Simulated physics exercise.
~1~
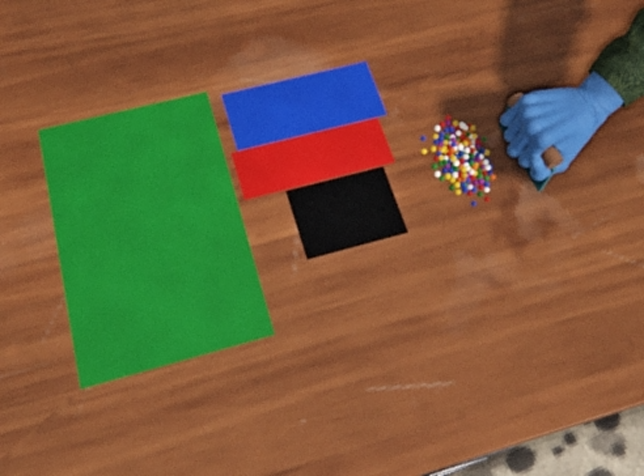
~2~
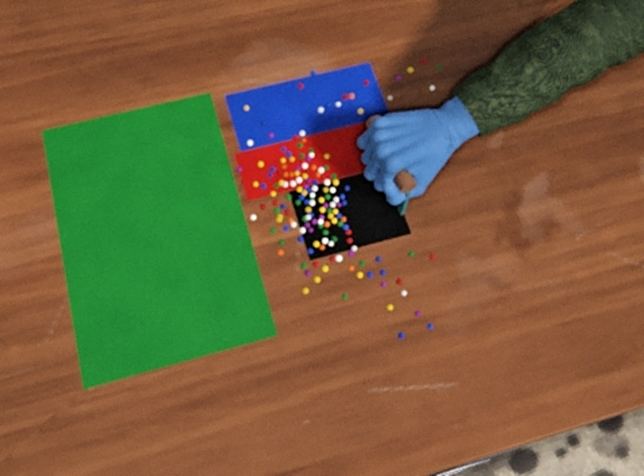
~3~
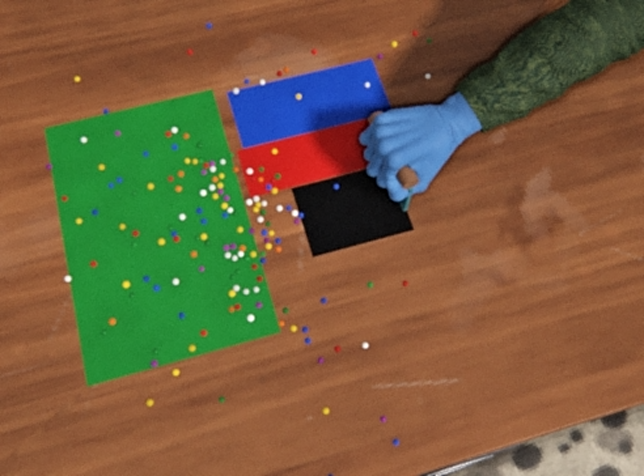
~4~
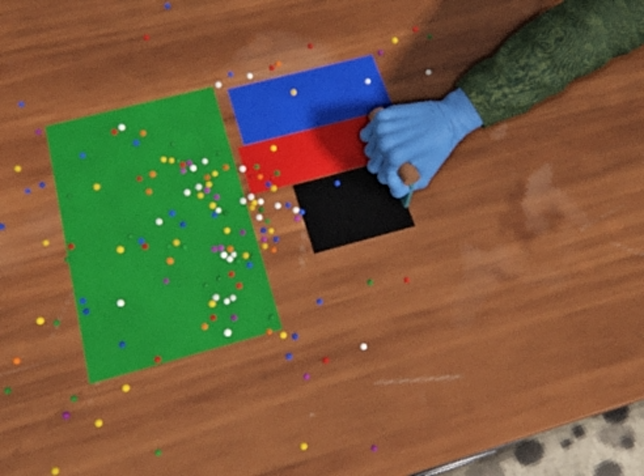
Blue-gloved hand sweeping a pile of colourful beads leftwards across a wooden table, then stopping as they scatter over the green sheet and beyond.
